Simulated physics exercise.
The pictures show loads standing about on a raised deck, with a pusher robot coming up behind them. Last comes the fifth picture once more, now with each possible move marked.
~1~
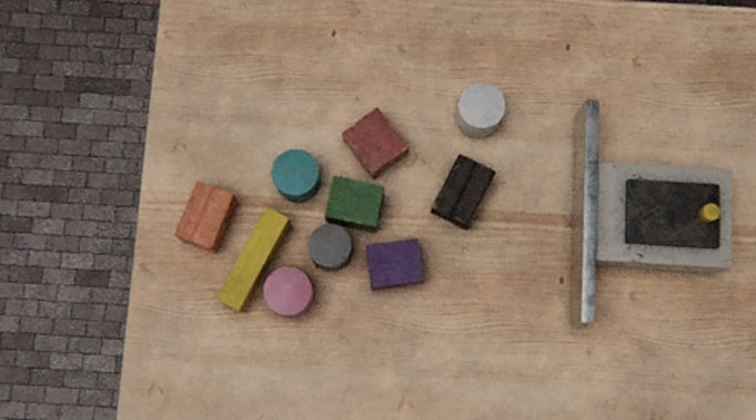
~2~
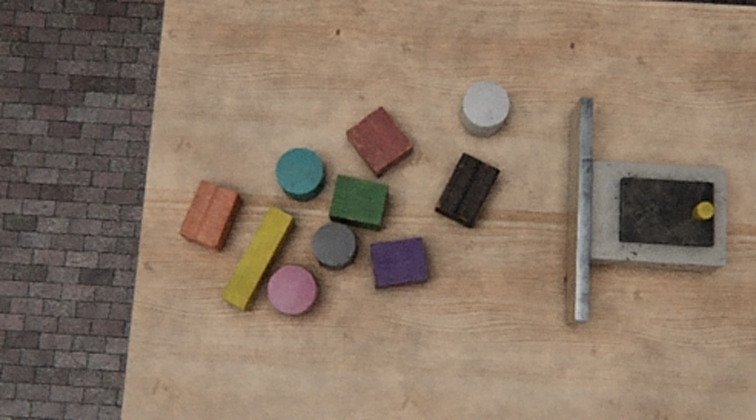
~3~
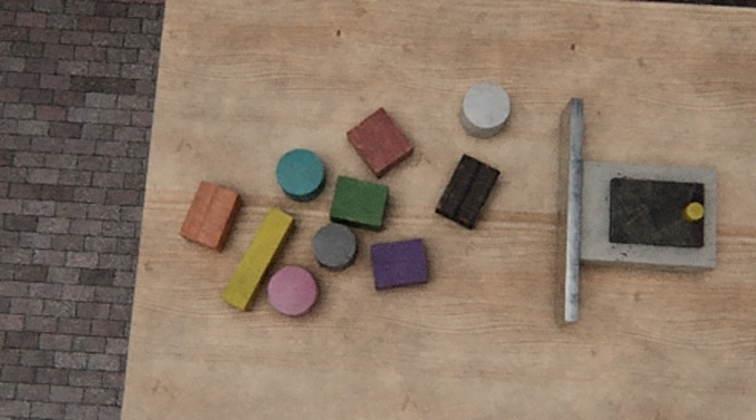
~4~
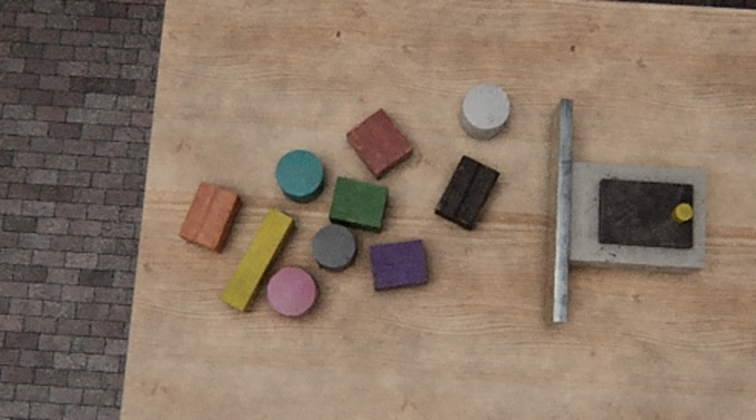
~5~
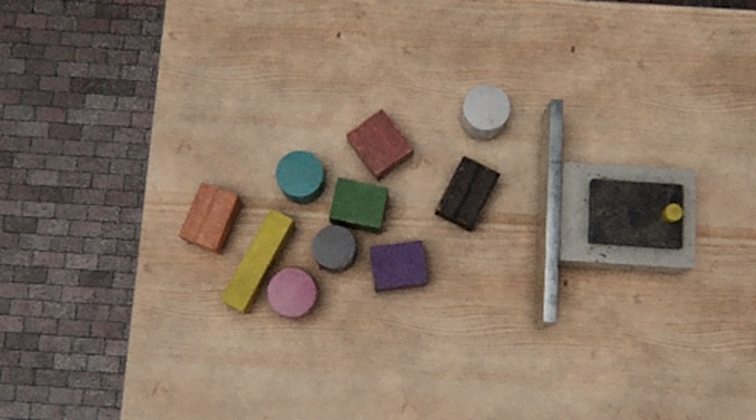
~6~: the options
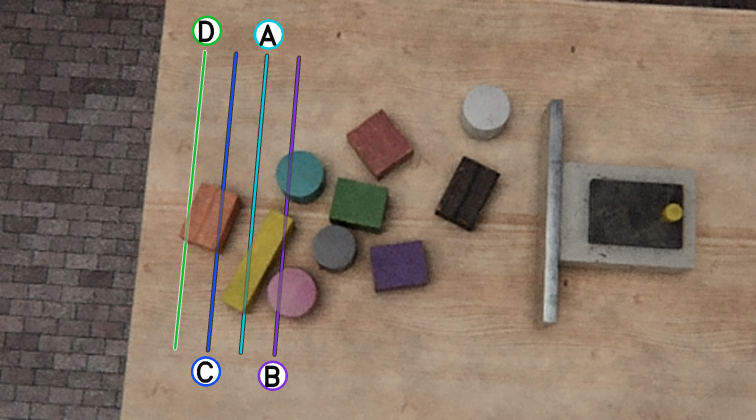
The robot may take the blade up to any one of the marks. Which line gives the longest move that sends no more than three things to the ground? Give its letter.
The farthest such stop is C.
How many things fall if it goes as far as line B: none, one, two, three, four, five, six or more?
In all, none.
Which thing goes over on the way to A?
The orange crate goes over.
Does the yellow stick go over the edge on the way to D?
By then, yes.
On the marked copy, A at (254, 200); B at (287, 202); C at (222, 198); D at (190, 196).
Taking C. A third of the way, robot (509, 206); white canister (409, 108); red crate (373, 141).
Two thirds of the way, robot (388, 198); orange crate (171, 218); yellow stick (198, 261).
When it is over, robot (295, 192); yellow stick over the edge; orange crate over the edge; two fallen.
As for the rest, A is within the limit but short; B is within the limit but short; D drops five.
